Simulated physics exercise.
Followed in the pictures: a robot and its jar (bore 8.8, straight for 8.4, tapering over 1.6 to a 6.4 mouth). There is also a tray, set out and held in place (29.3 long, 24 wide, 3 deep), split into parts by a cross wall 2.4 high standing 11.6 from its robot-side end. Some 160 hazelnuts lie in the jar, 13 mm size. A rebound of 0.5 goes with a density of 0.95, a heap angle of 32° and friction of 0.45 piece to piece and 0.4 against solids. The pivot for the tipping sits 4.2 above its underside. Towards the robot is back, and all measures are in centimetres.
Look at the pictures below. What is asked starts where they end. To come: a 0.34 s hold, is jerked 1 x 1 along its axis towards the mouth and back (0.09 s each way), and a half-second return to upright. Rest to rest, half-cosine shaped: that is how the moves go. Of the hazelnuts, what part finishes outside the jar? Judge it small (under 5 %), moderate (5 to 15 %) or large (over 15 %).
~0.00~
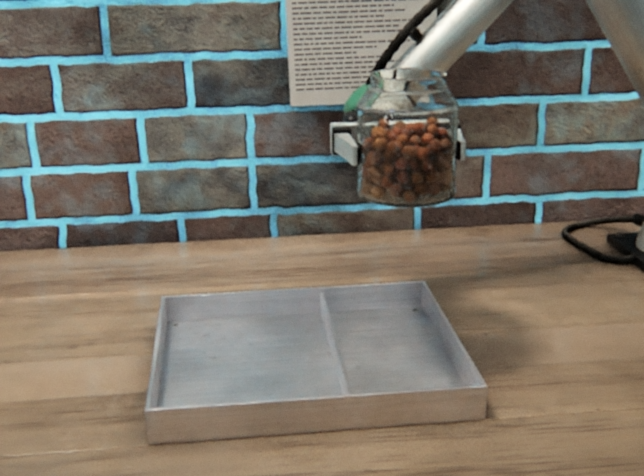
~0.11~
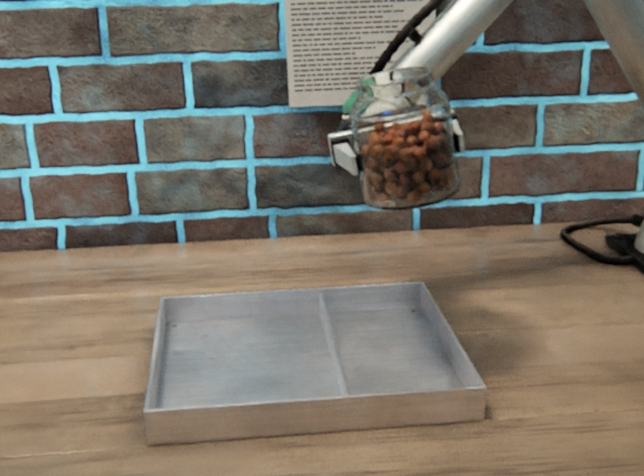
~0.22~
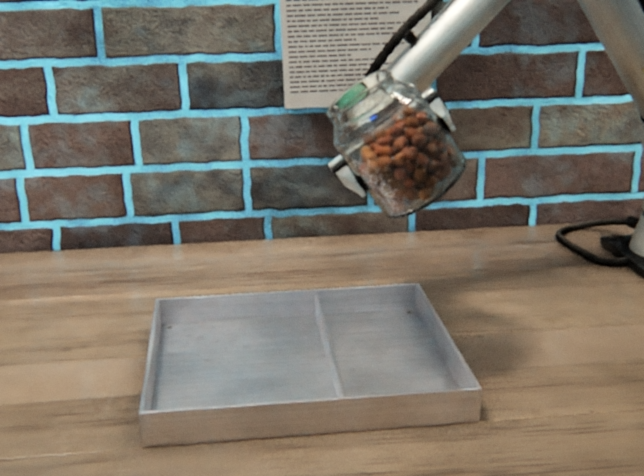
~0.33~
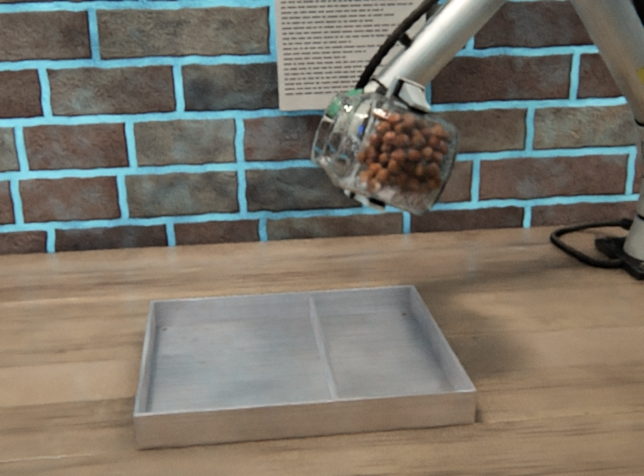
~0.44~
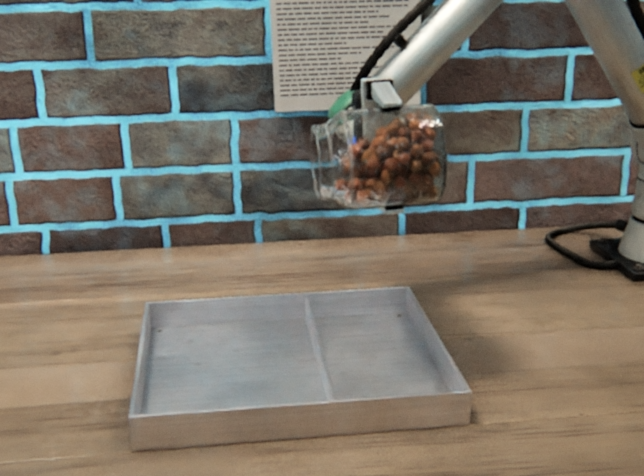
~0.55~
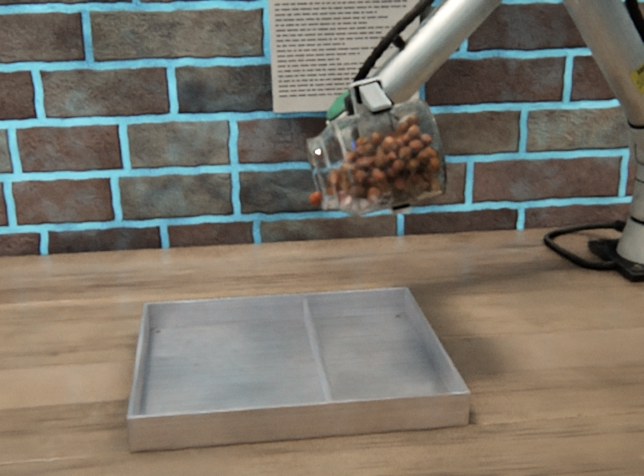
It is moderate.
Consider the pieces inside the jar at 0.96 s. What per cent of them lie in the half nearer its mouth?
Roughly 50 percent.
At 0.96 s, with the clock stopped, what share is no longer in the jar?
About 10 percent up to now.
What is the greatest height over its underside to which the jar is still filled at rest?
7.0 cm or so.
By 0.96 s, tipped 102°, highest piece 24 above the table; 148 in the jar, 10 in the far-side part, 4 in flight or on a rim.
By 1.37 s, tipped 36°, highest piece 26 above the table; 146 in the jar, 16 in the far-side part.
By 1.77 s, upright, highest piece 25 above the table; 146 in the jar, 16 in the far-side part.
By 2.47 s, upright, highest piece 25 above the table; 146 in the jar, 16 in the far-side part.
Final count, 146 in the jar, 16 in the far-side part. That is 10 % outside the jar.
